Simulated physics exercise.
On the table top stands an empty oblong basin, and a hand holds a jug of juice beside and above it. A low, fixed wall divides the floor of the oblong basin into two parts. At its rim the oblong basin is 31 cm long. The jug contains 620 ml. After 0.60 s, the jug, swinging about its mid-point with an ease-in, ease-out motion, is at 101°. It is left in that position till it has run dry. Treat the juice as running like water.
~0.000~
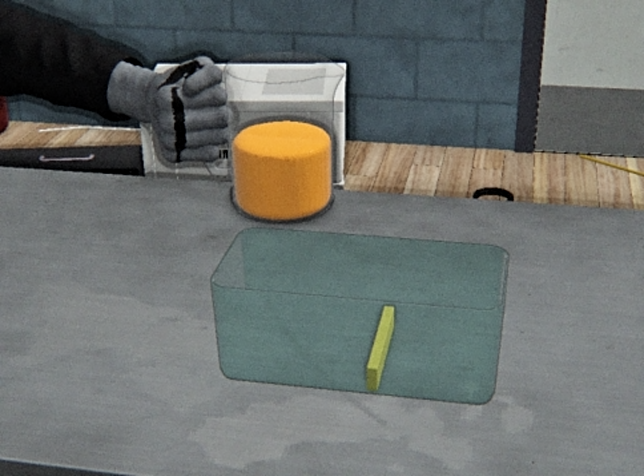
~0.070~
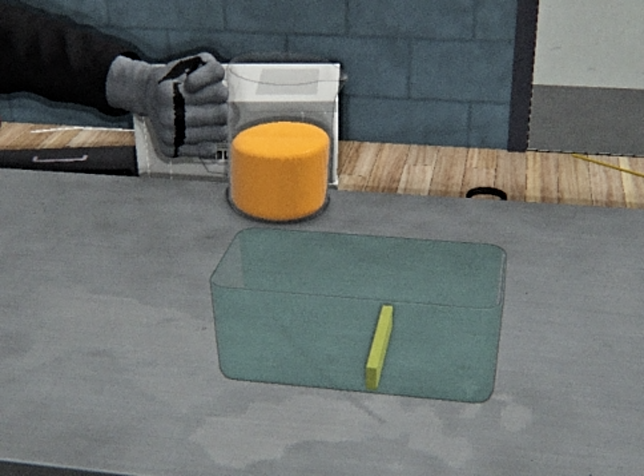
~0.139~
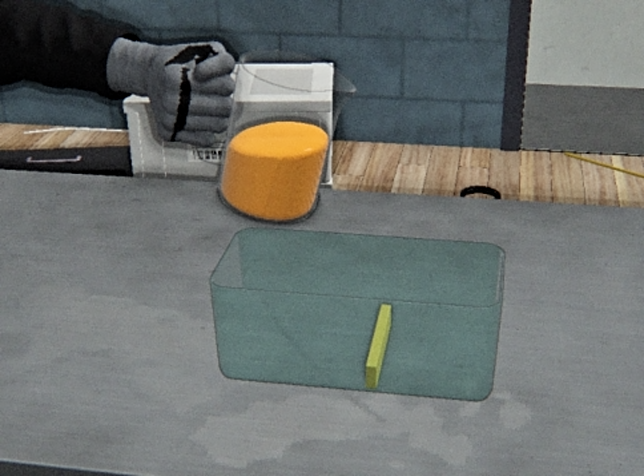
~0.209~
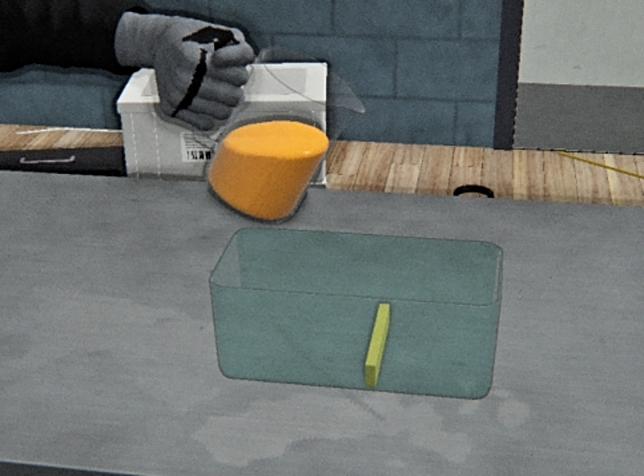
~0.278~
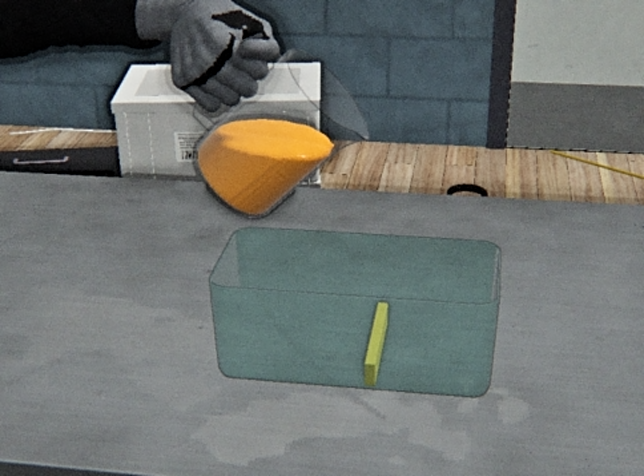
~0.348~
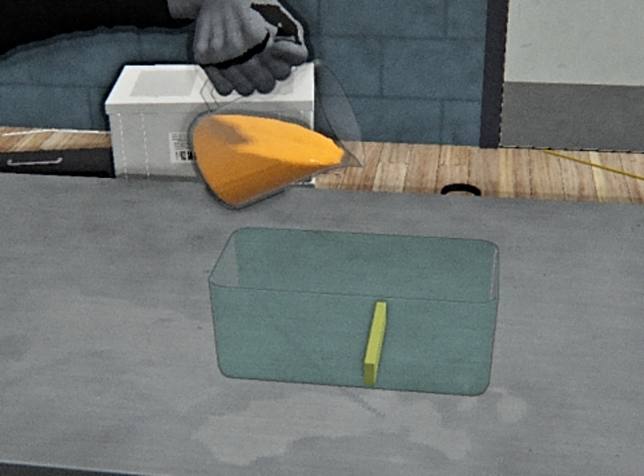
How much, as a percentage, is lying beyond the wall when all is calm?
Around 82 per cent lies beyond the wall.
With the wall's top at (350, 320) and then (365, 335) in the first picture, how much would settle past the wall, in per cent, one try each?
Result: 85 per cent, then 80 per cent.
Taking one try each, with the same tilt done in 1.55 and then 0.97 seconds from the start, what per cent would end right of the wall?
Roughly 85 per cent the first time and 85 per cent the second.
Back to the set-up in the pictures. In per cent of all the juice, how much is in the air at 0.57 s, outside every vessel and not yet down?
Roughly 24 %.
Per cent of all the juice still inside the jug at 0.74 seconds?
Around 28 in a hundred.
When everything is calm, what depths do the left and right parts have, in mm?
Left part about 4 mm deep, right part about 30 mm deep.
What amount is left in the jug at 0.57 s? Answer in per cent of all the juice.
Near 70 in a hundred.
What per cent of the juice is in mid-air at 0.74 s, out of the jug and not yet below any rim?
I'd put it at about 20 per cent of the liquid.
After 0.57 s the tilt is 101° and 70 per cent is still to pour, 0 is left of the wall and 7 right of it.
After 0.74 s the tilt is 101° and 29 per cent is still to pour, 0 is left of the wall and 51 right of it.
After 0.91 s the tilt is 101° and 11 per cent is still to pour, 6 is left of the wall and 68 right of it.
After 1.10 s the tilt is 101° and 3 per cent is still to pour, 12 is left of the wall and 78 right of it.
In the end 14 per cent lies left of the wall, 82 right of it and 4 outside.
